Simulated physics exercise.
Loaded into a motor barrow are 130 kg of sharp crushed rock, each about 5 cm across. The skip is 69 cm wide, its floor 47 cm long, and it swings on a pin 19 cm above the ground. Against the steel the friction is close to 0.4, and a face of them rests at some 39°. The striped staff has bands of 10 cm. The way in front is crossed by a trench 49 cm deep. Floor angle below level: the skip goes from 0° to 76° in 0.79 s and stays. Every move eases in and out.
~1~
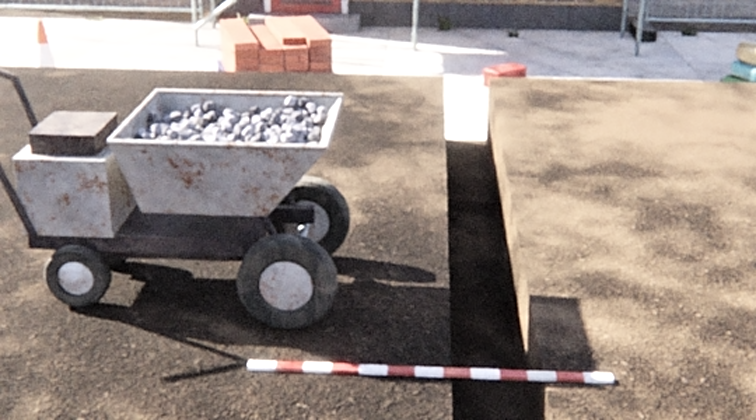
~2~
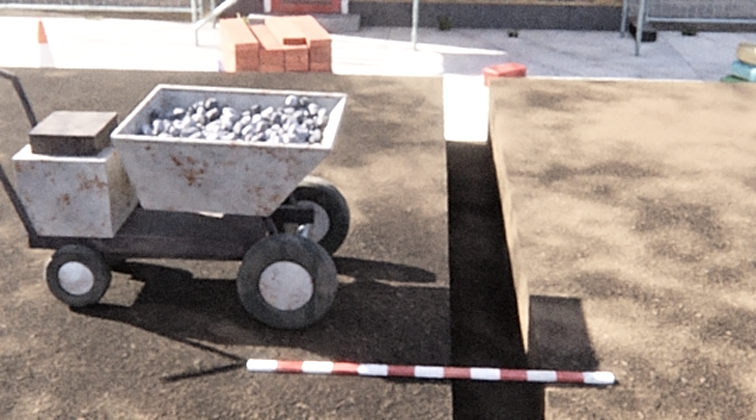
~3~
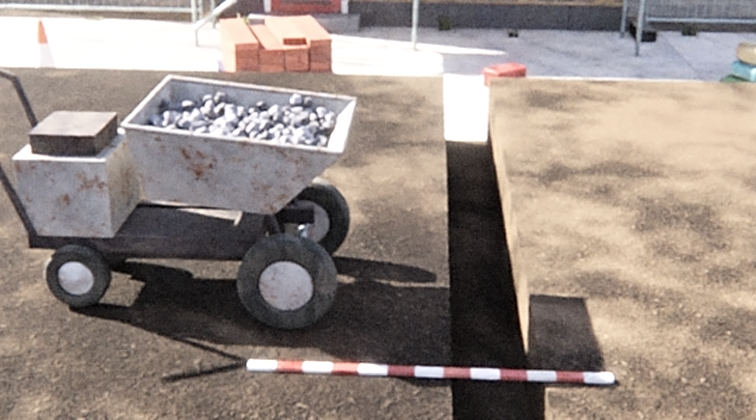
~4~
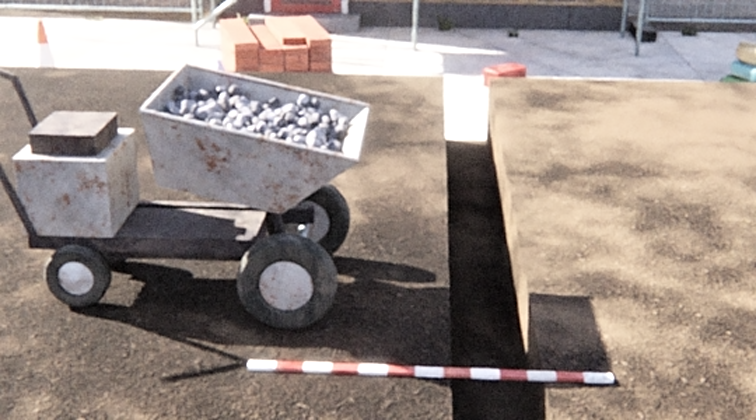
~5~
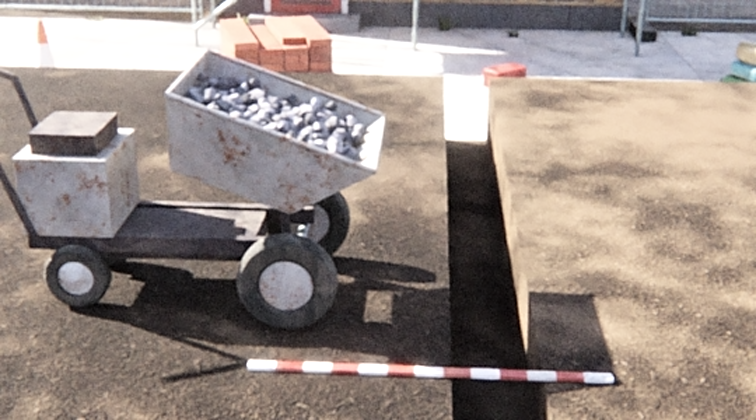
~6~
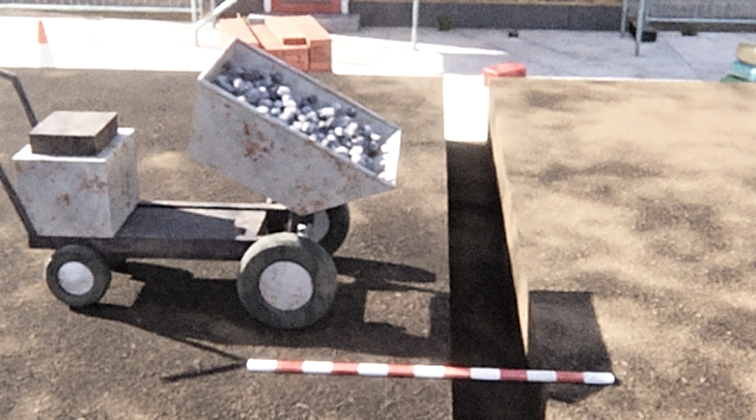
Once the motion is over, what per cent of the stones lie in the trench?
95 %.
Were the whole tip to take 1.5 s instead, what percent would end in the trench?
It would be near 100 percent.
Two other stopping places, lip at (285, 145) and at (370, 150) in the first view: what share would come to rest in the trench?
Estimates: 70 % then 65 %.
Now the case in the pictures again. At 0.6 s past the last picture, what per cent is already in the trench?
Approx. 35 % of the load.
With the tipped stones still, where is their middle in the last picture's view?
The resting stones are centred at roughly (490, 377).
Then, 0.3 s after the last picture the floor is at 64°, 100 % in the skip; the foremost stones are at (441, 235).
Then, 0.6 s after the last picture the floor is at 76°, 62 % in the skip, 1 % short of the trench, 37 % in the trench; the foremost stones are at (530, 337).
Then, 0.9 s after the last picture the floor is at 76°, 15 % in the skip, 1 % short of the trench, 79 % in the trench, 5 % past the trench; the foremost stones are at (647, 324).
Then, 2.9 s after the last picture the floor is at 76°, 0 % in the skip, 95 % in the trench, 5 % past the trench; the foremost stones are at (685, 329).
